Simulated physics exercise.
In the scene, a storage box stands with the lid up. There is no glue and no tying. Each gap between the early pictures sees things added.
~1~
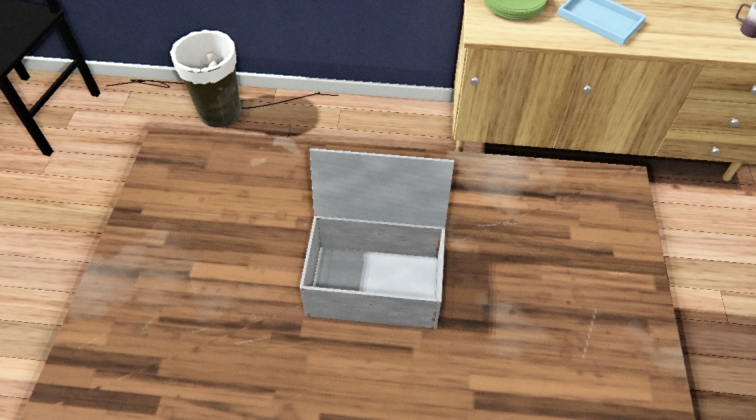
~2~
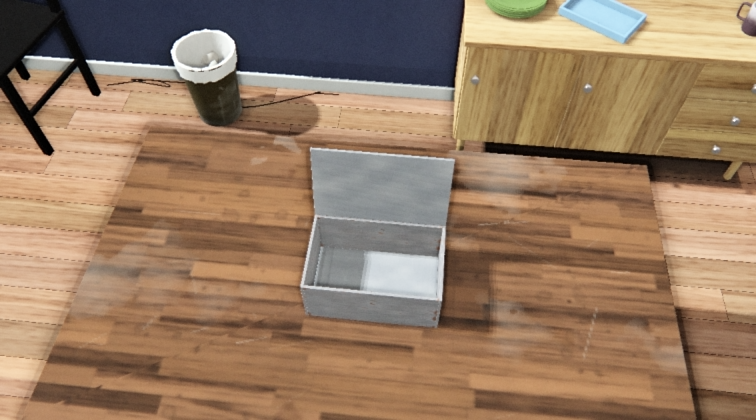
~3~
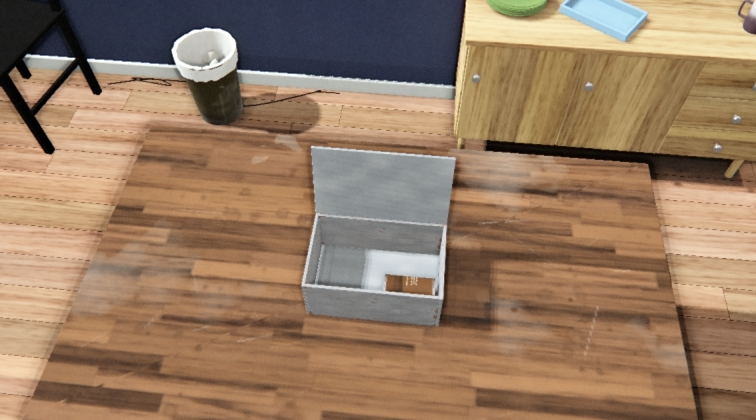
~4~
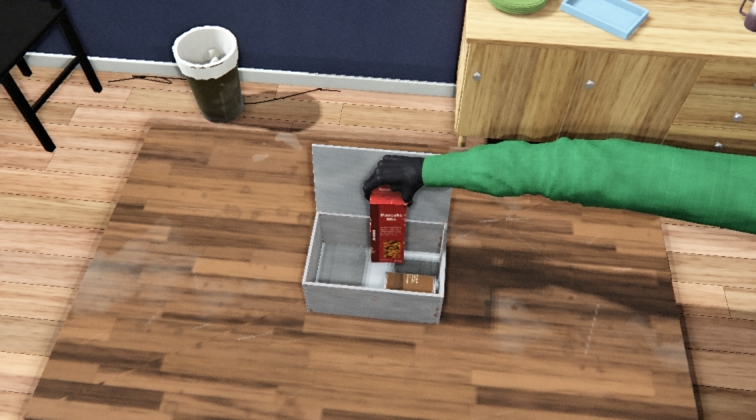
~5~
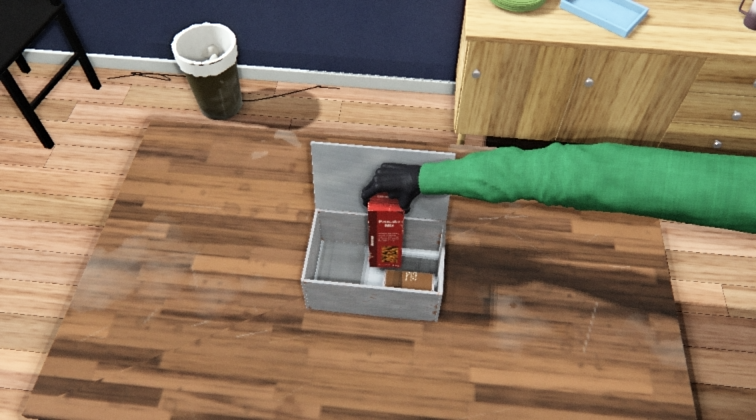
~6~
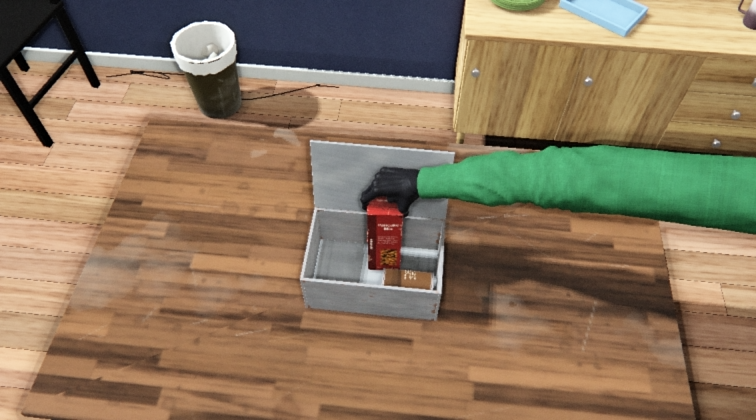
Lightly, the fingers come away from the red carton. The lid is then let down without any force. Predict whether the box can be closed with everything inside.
Can't come down.
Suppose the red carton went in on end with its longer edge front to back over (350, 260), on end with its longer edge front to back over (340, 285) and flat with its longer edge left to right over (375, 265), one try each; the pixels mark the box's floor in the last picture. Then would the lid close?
Case one, the lid is kept from closing; case two, it is kept from closing; case three, it lies closed.
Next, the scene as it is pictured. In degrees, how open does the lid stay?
I'd say roughly 80 degrees above the rim.
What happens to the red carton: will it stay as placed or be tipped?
Observation: The red carton keeps the set orientation.
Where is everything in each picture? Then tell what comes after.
In the first frame, the last thing is not in view yet.
In the second frame, the last thing is not in view yet.
In the third frame, the last thing is not in view yet.
The fourth frame shows on its way; red carton (388, 226).
The fifth frame shows on its way; red carton (386, 231).
The sixth frame shows in place under the hand; red carton (385, 234).
Then, 1.00 s on from there, lid starting down.
Then, 1.30 s on from there, lid 80° above the rim.
Then, 3.60 s on from there, red carton resting near (385, 234).
In the end, lid 80° above the rim; both unmoved. At the end, from the last picture's camera, red carton near (385, 234).
